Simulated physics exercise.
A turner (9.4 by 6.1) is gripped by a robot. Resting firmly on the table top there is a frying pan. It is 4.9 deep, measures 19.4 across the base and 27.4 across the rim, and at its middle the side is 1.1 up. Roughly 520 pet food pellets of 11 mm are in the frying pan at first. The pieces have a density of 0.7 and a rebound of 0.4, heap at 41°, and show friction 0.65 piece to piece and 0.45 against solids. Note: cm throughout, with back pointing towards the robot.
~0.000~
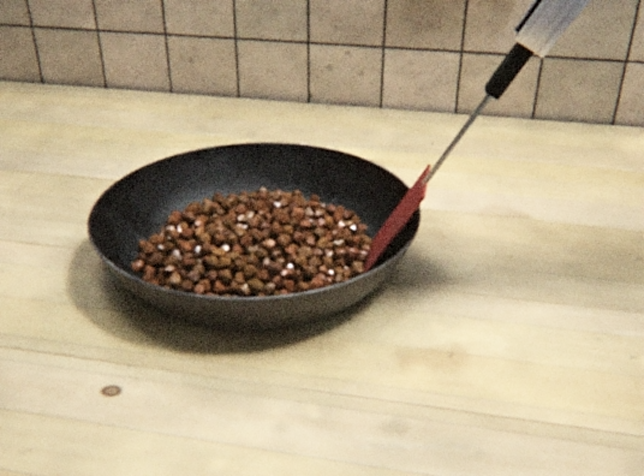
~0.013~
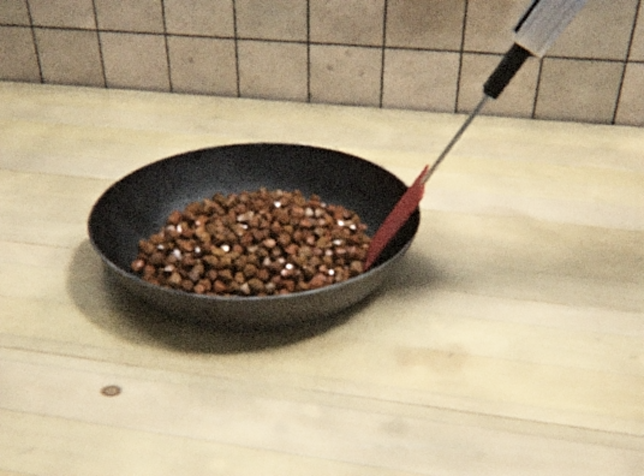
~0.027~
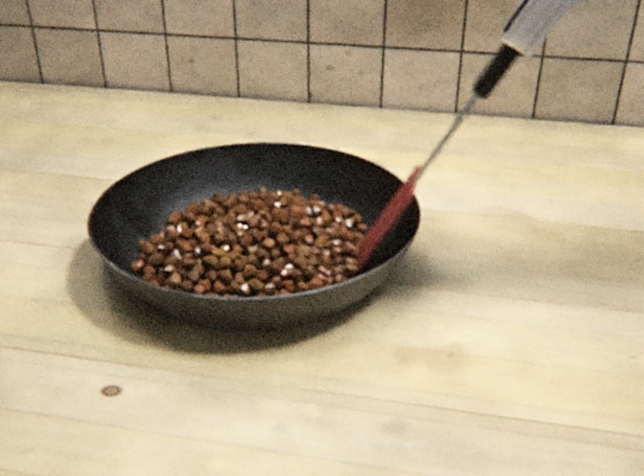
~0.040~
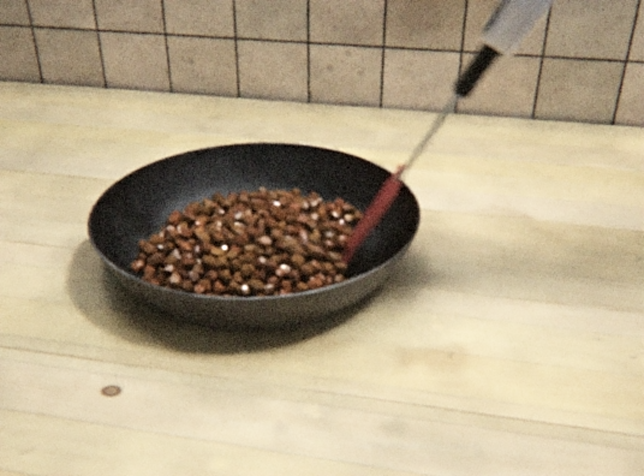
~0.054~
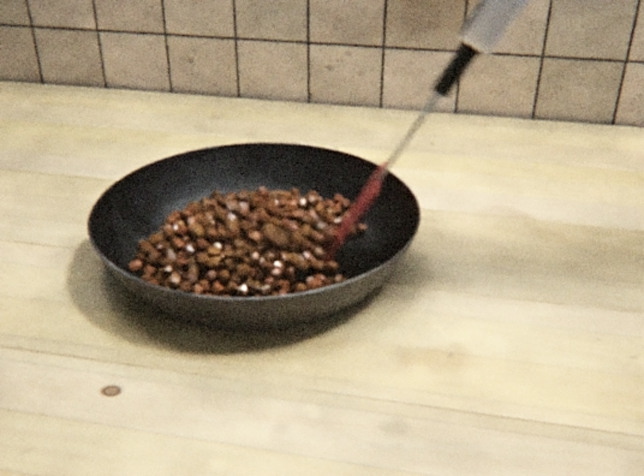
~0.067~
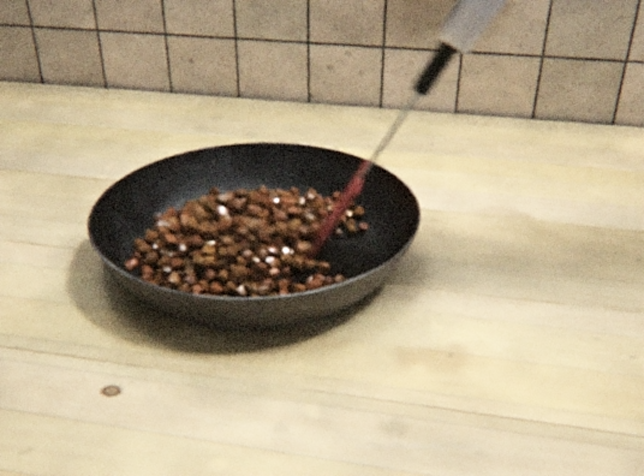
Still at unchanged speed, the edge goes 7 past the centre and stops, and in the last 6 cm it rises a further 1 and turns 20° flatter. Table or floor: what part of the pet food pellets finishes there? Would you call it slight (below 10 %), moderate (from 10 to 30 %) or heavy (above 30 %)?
I would call it slight.
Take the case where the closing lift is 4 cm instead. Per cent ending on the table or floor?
10 per cent.
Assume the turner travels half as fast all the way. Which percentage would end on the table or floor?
Then roughly 0 percent.
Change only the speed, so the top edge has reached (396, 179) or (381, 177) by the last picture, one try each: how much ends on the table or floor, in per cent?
I'd estimate close to 0 and 0 in a hundred.
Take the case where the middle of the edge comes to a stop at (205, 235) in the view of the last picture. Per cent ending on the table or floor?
About 0 per cent.
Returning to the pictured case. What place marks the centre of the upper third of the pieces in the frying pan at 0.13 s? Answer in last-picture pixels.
The middle sits at approx. (210, 225).
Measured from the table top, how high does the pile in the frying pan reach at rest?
It reaches about 6.0 cm.
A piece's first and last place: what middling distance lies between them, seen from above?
I'd estimate close to 4 centimetres.
By 0.10 s, sloping 61°, highest piece 6 above the table; 519 in the frying pan.
By 0.13 s, sloping 54°, highest piece 7 above the table; 519 in the frying pan.
By 0.35 s, sloping 41°, highest piece 6 above the table; 508 in the frying pan, 9 on the table or floor, 2 on the blade or in flight.
By 1.40 s, sloping 41°, highest piece 6 above the table; 508 in the frying pan, 11 on the table or floor.
Final count, 508 in the frying pan, 11 on the table or floor. That is 2 % on the table or floor.
